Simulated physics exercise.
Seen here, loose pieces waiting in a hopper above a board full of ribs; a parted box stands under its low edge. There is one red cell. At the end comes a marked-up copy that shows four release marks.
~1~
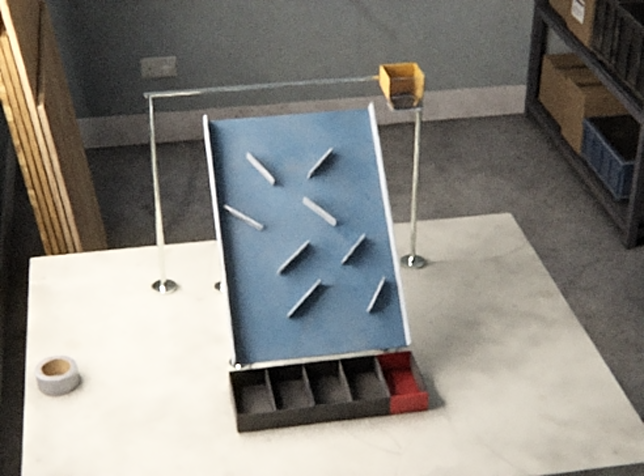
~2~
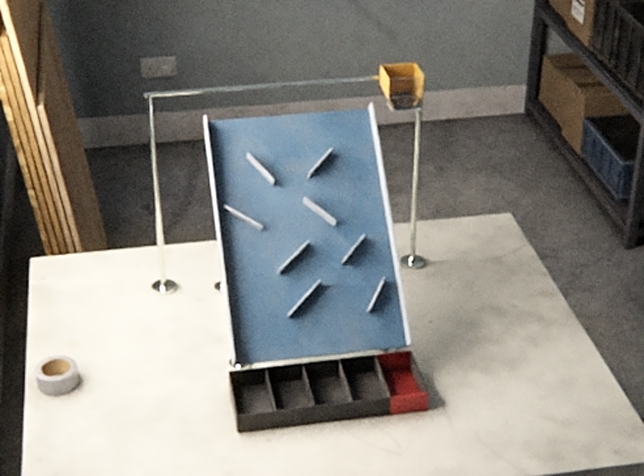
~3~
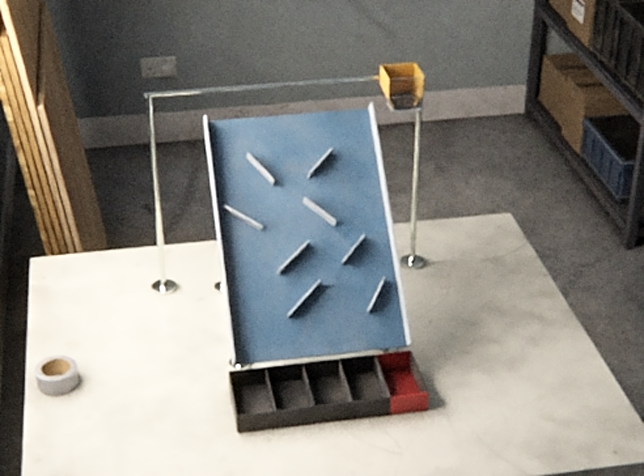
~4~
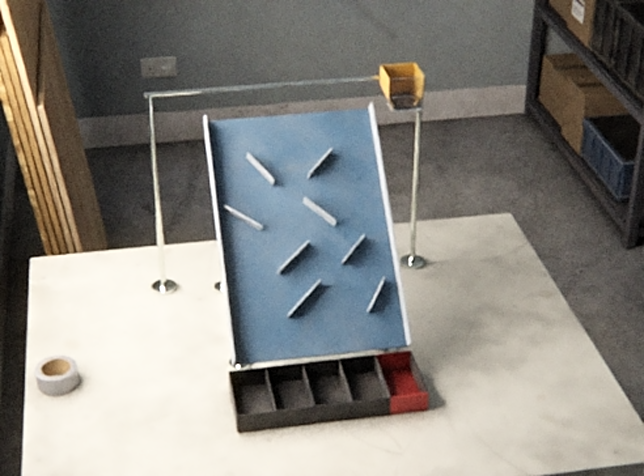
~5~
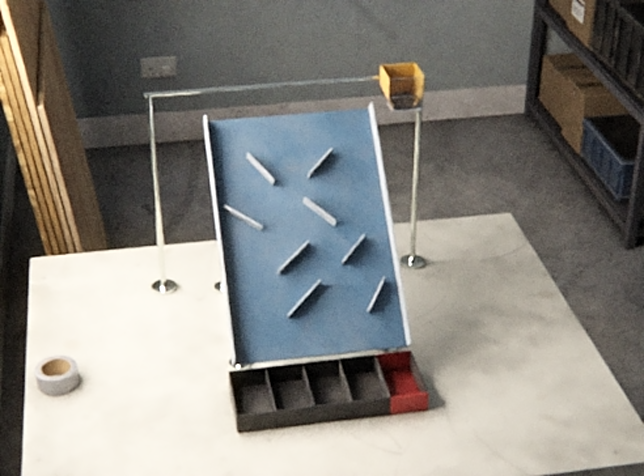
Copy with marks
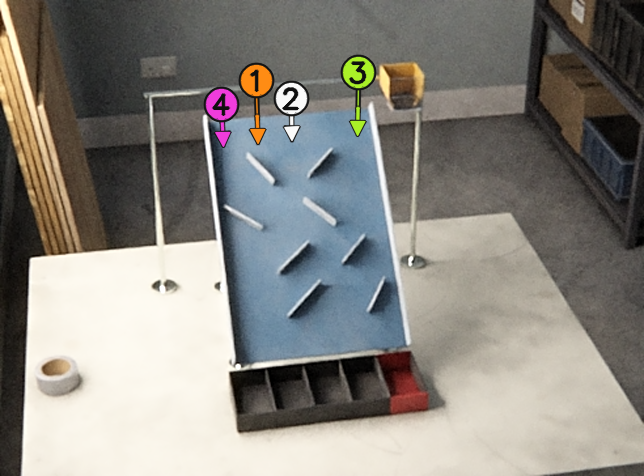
A tilted blue board with pale rails and short angled ribs stands on a whitish tabletop in a grey room, seen from slightly above and in front. A yellow hopper sits on a thin metal frame at the upper right, a dark divided box with a red right-hand cell lies below, and a tape roll rests at left. Nothing visibly moves, and the camera stays still.
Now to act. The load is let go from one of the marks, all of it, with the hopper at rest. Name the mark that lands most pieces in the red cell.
Go for 3.
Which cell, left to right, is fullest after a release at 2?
The first.
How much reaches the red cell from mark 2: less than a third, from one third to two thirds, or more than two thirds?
It is less than a third.
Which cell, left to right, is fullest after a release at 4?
The first.
On the marked copy, mark 1 meets the board at (257, 138); mark 2 meets the board at (291, 135); mark 3 meets the board at (357, 130); mark 4 meets the board at (223, 141).
With 1, a small share in the red cell, the bulk in other cells, a small share outside the box.
With 2, only a few in the red cell, all but a few in other cells, a small share outside the box.
With 3, close to a third in the red cell, close to half in other cells, a small share outside the box.
With 4, none at all in the red cell, all but a few in other cells, a small share outside the box.
